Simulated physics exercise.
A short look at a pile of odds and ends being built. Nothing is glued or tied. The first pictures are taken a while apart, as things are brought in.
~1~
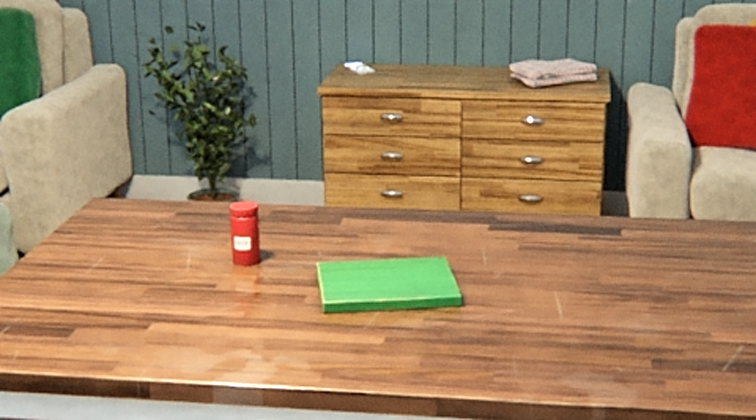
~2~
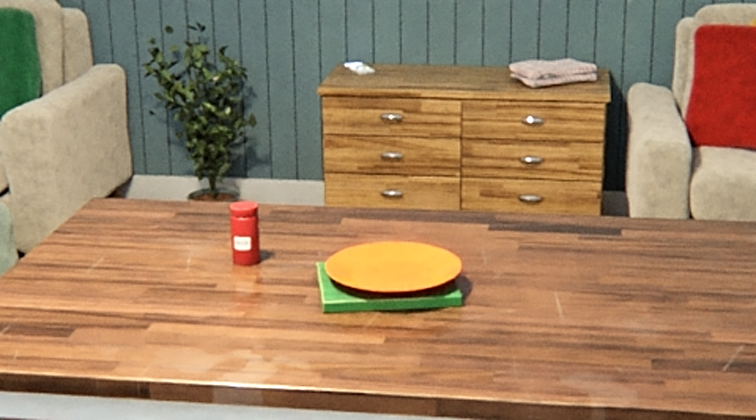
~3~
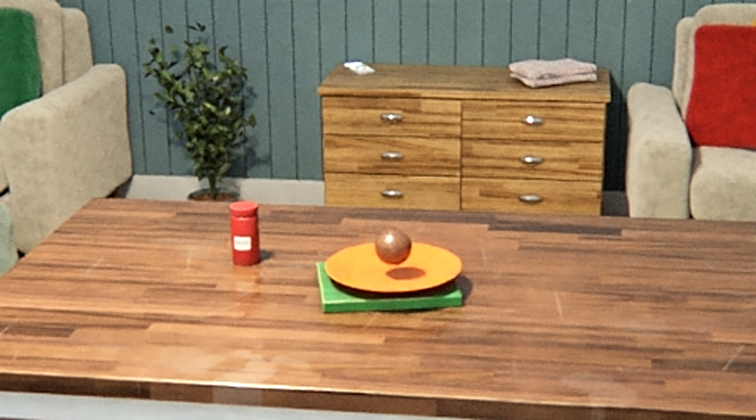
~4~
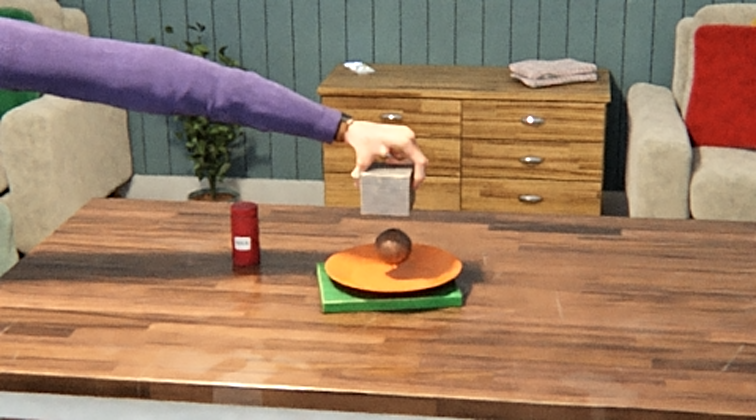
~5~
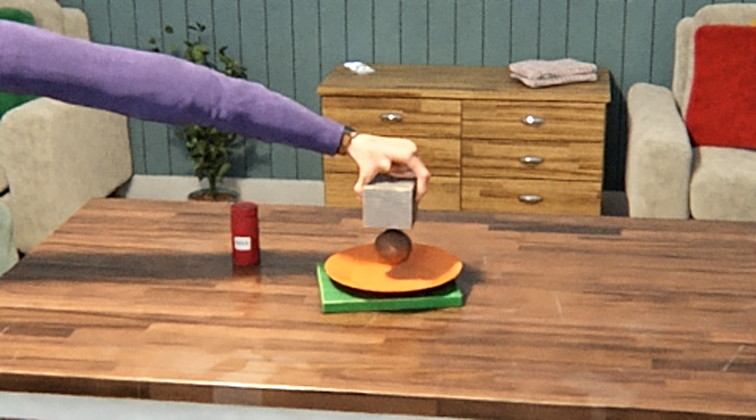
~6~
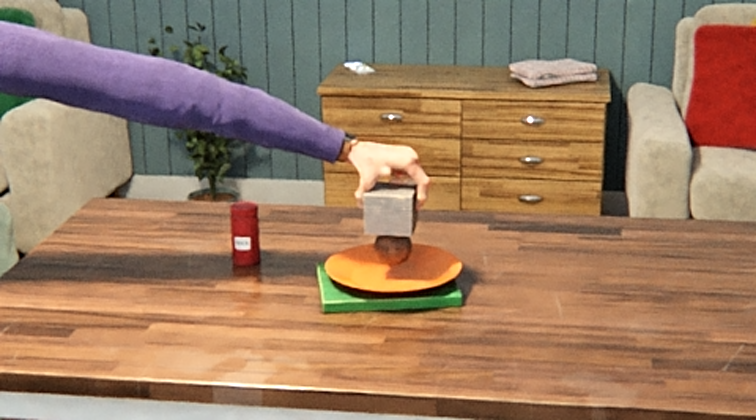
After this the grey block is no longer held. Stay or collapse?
Here the pile comes apart.
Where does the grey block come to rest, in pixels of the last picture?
At about (239, 263).
Then, 0.60 s later than the last frame, grey block now fallen.
Then, 0.90 s later than the last frame, things are still on the move.
When it is over, fallen, grey block; the other 4 as before. End places, in pixels of the last picture, grey block near (239, 263). The pile gives way.
